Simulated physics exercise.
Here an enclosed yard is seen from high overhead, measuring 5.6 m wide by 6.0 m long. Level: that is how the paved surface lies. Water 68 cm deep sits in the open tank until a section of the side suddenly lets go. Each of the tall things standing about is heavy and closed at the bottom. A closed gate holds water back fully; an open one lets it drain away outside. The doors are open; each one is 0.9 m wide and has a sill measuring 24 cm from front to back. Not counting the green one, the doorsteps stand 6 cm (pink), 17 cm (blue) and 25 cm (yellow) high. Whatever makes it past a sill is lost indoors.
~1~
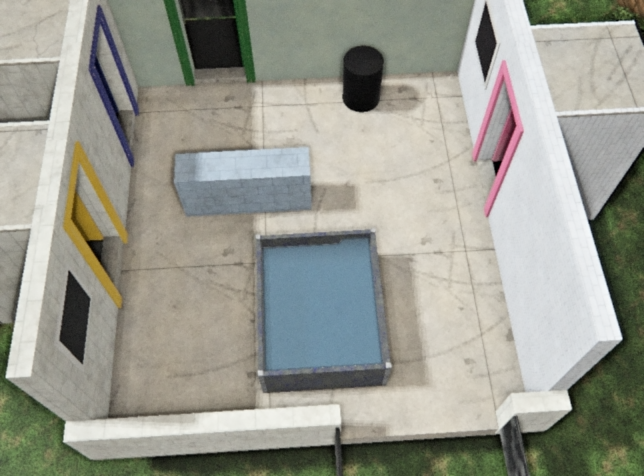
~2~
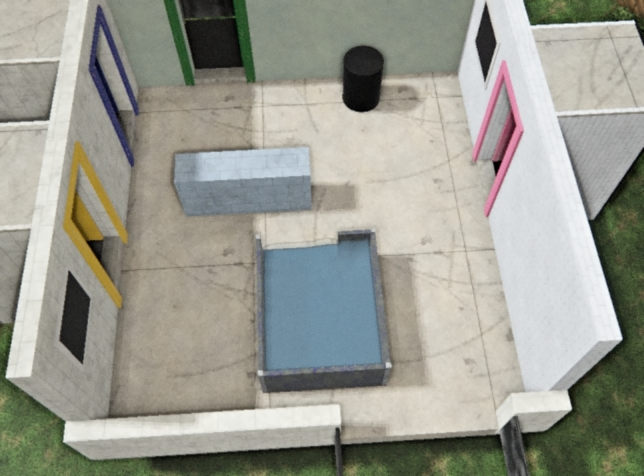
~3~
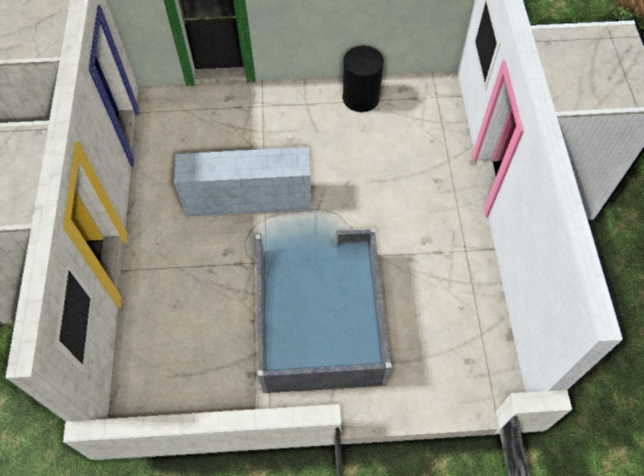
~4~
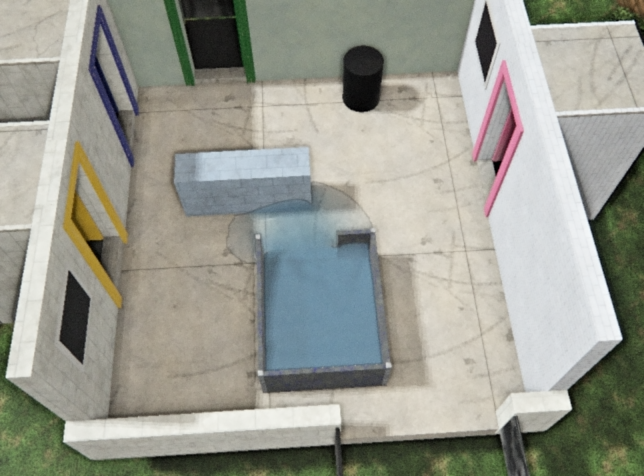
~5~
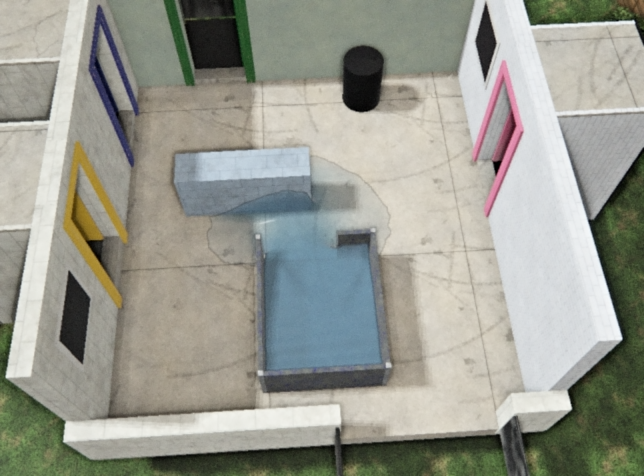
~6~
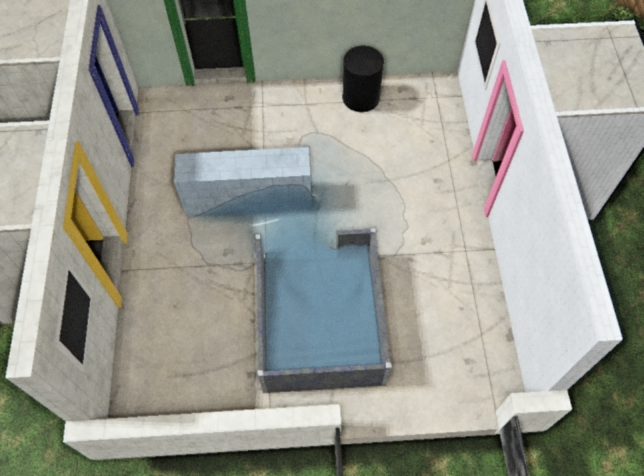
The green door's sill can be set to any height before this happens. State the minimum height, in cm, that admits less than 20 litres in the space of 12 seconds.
5.5 cm, roughly.
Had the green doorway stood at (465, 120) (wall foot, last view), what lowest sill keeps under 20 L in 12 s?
Something near 10.0 cm.
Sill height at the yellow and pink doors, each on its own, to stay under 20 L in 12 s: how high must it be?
You'd want about 22 centimetres at yellow and about 9.0 centimetres at pink.
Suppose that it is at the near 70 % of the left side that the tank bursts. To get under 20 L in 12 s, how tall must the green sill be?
Roughly 10.5 cm.
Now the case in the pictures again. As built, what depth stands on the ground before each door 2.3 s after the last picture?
Depths in cm: Green 2, pink 7, blue 3, yellow 20.
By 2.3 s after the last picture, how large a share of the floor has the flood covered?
I'd say near 60 percent.
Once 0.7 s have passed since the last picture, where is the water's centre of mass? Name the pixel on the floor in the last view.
The water is centred around (304, 273) in the last picture's pixels.
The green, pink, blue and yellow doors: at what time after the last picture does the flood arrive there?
Green = 1.8 s, pink = 1.3 s, blue = 1.4 s, yellow = 0.6 s.
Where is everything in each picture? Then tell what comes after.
In the first picture, the open tank at (320, 301) is whole and still, 68 cm deep; the green door at (213, 40) is dry.
In the second picture, the front is at a hidden place, 0.3 m from the gap on the far side; 0.2 m2 of floor is wet, 68 cm left at the back.
In the third picture, the gap is on the far side, the front 0.8 m out at (306, 216); the back of the open tank holds 68 cm.
In the fourth picture, the front is at (312, 189), 1.3 m from the gap on the far side; 1.7 m2 of floor is wet, 67 cm left at the back.
In the fifth picture, the gap is on the far side, the front 1.8 m out at (313, 161); the back of the open tank holds 59 cm.
In the sixth picture, water pours out on the far side and has run 2.3 m, to (312, 138); about 5 cm deep outside, 57 cm at the back; the green door at (213, 40), 3.8 m from the gap, is still 2.0 m from the nearest water.
Then, 0.7 s after the last picture water covers 25 % of the floor, deepest (48 cm) near (290, 223); it has not reached the green door.
Then, 2.3 s after the last picture water covers 60 % of the floor, deepest (26 cm) near (108, 435); 2 cm at the green door, 0 litres in over its 11 cm sill.
Then, 11.3 s after the last picture water covers 100 % of the floor, deepest (8 cm) near (138, 105); 7 cm at the green door, 0 litres in over its 11 cm sill.
At the green door as built, the water peaked near 8 cm, 5.7 s after the last picture.
Run again over the same 12 s with other heights there, 37 litres in over 4.5 cm, 13 litres over 6 cm. The limit of 20 litres is kept from about 5.5 cm up.
